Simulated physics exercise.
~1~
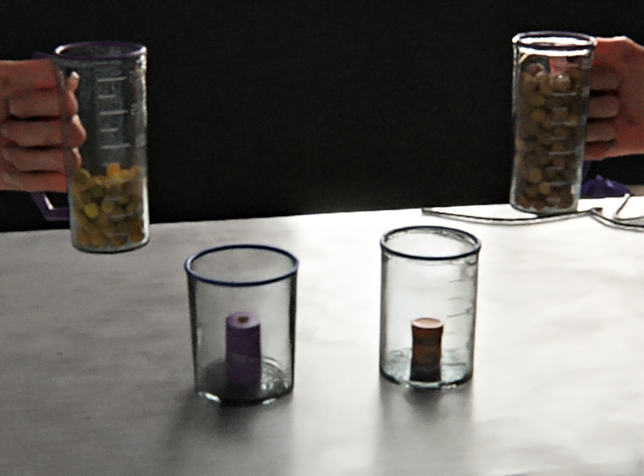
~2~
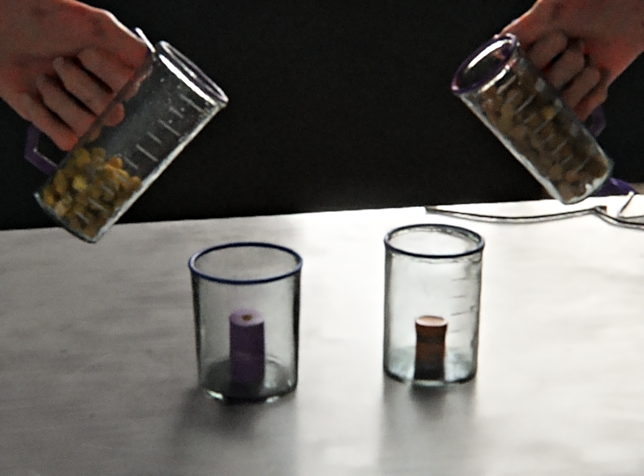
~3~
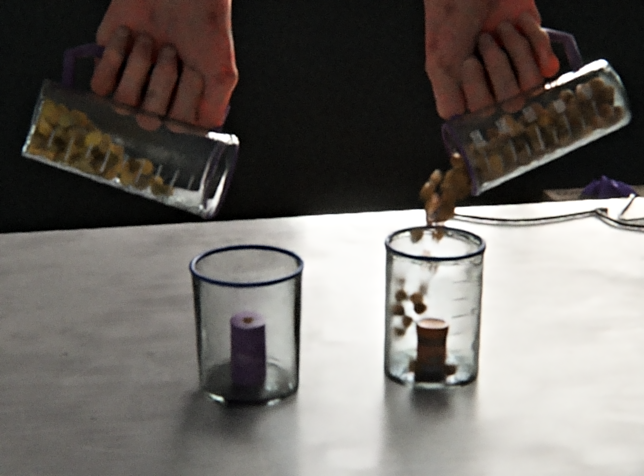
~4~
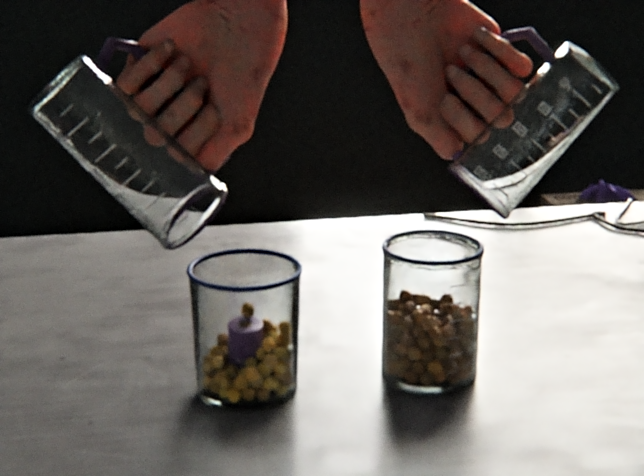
Two hands tip cups of nuggets into glasses, burying the right object but not the left.
